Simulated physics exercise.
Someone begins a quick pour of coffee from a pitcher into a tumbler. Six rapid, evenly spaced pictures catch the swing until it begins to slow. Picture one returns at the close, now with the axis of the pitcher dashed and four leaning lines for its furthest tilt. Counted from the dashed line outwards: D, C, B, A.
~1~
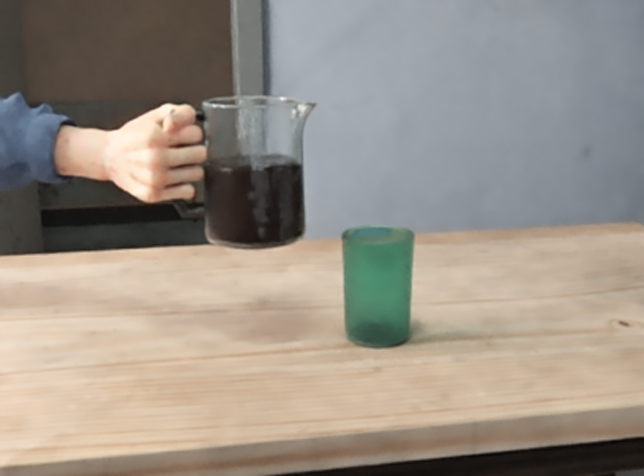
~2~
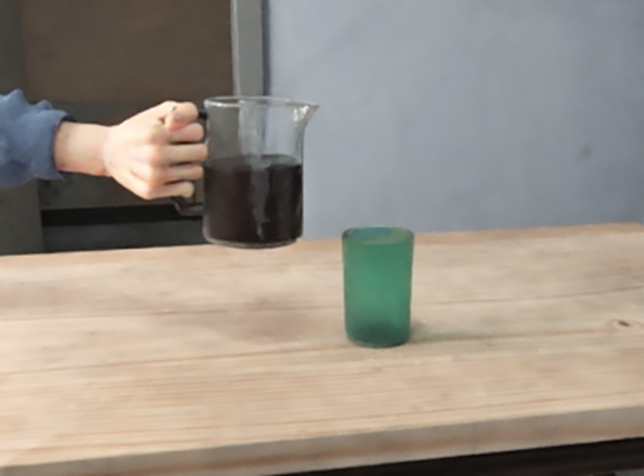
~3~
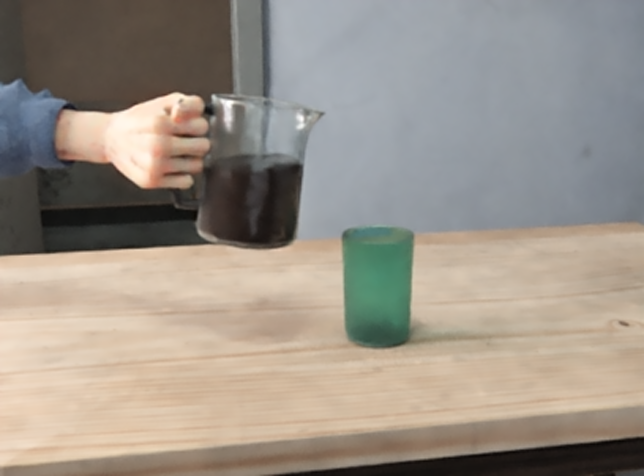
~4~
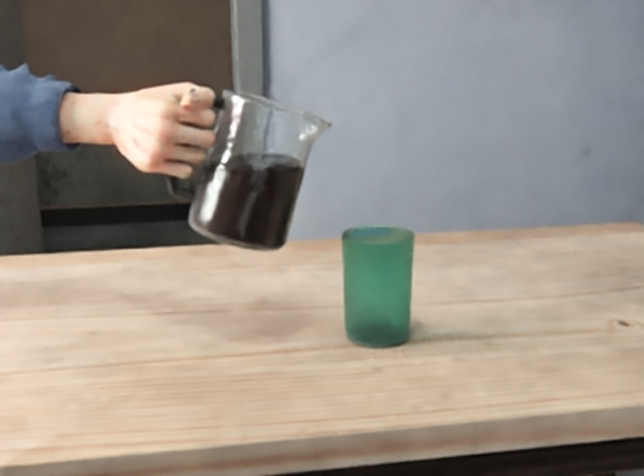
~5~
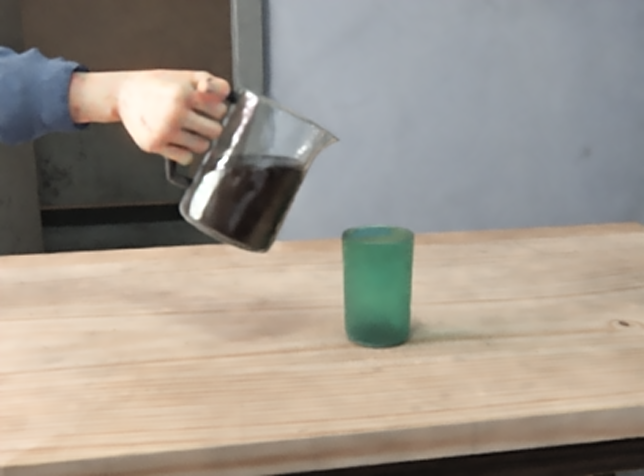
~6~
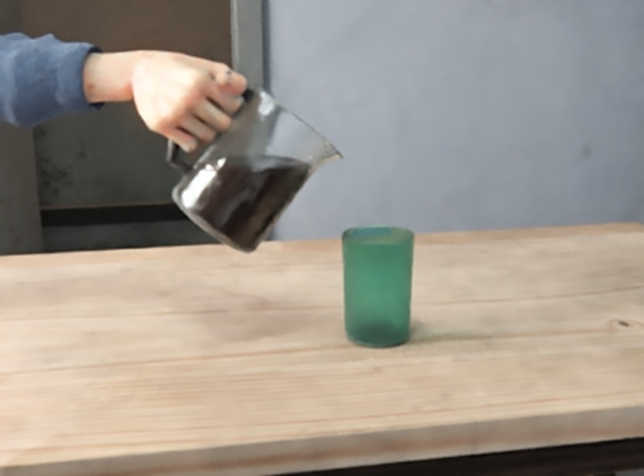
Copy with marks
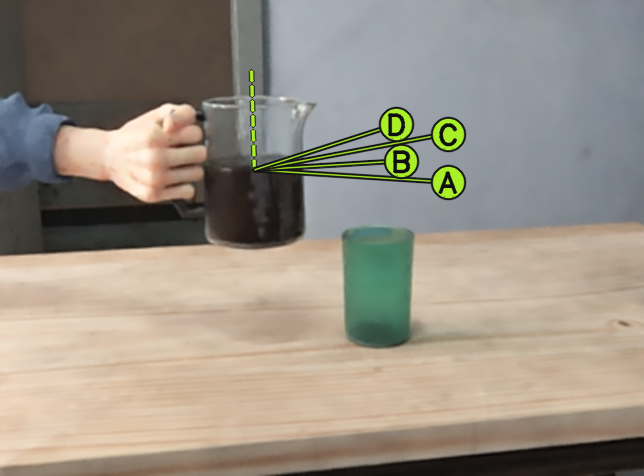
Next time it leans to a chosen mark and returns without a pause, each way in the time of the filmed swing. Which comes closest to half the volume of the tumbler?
Take D.
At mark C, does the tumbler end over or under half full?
Over.
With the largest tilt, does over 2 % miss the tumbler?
Yes, it does.
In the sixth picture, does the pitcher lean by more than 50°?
No.
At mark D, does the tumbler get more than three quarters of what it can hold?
No.
On the marked copy, A at (431, 181); B at (384, 161); C at (431, 136); D at (380, 129).
For mark A, the tumbler ends with about 64 % of what it can hold; 31 % of the coffee is spilt.
For mark B, the tumbler ends with about 76 % of what it can hold; 10 % of the coffee is spilt.
For mark C, the tumbler ends with about 71 % of what it can hold.
For mark D, the tumbler ends with about 51 % of what it can hold.
